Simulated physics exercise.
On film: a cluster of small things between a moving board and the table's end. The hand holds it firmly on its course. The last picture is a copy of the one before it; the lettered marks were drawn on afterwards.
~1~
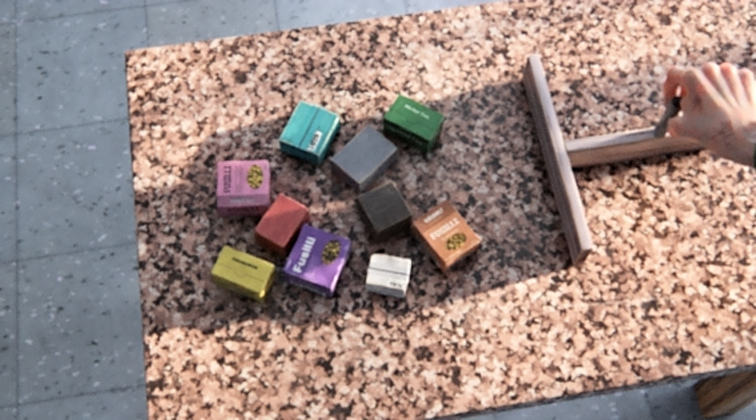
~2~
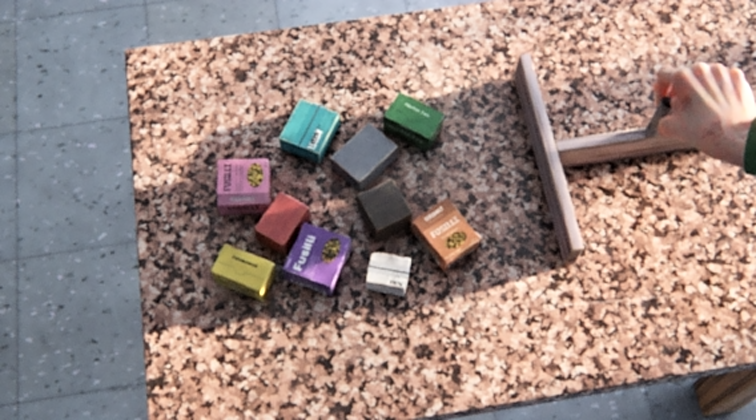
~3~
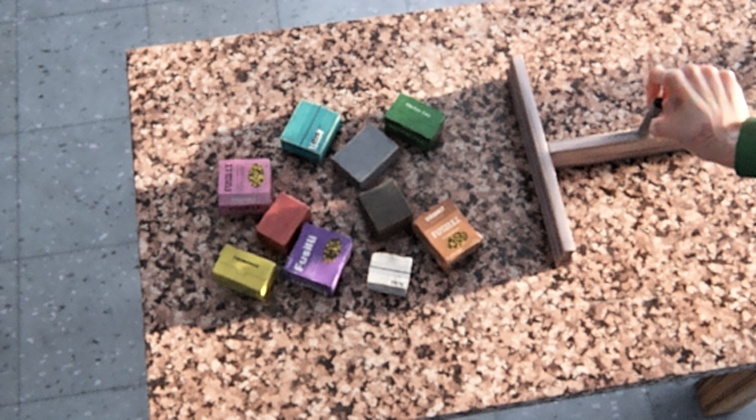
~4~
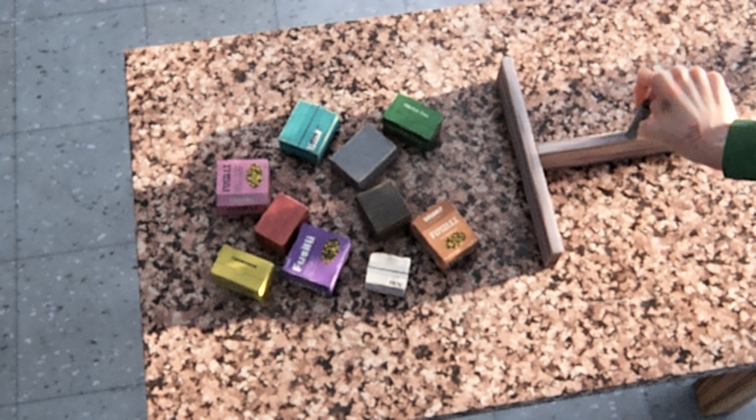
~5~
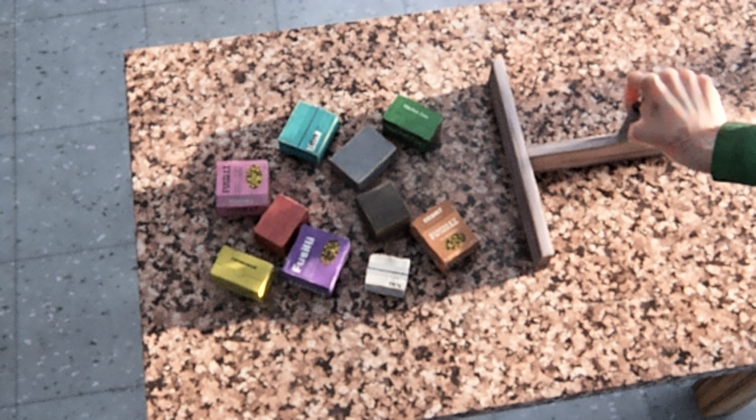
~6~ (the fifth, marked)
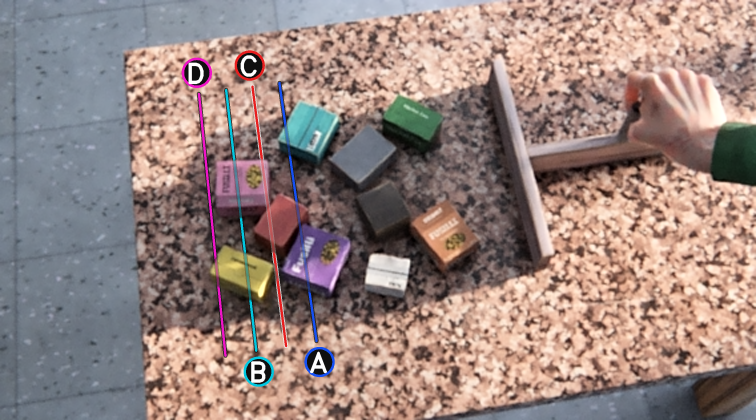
A hand slides a wooden board slowly left across the table toward a cluster of colourful, motionless boxes.
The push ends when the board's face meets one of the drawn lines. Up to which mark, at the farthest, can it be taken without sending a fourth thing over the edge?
Up to line D.
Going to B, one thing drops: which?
The yellow box goes over.
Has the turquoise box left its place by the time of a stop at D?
Yes.
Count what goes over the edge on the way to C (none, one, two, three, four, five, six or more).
The count is none.
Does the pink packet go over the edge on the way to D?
Yes.
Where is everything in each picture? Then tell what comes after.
The first picture shows black block (385, 212); green packet (413, 124); turquoise box (310, 133).
The second picture shows board (551, 147); pink packet (244, 187).
The third picture shows board (543, 148); grey block (366, 157).
The fourth picture shows board (531, 150); red block (282, 225).
The fifth picture shows board (522, 152); white box (387, 276); black block (384, 212); green packet (412, 124).
On the marked copy, A at (297, 204); B at (240, 212); C at (268, 208); D at (211, 216).
Following D. Soon after the start, board (412, 168); white box (359, 285); green packet (364, 122).
Later, board (299, 185); yellow box (174, 285); pink packet (198, 192).
In the end, board (211, 197); yellow box over the edge; pink packet over the edge; two fallen.
As for the rest, A is within the limit but short; B is within the limit but short; C is within the limit but short.
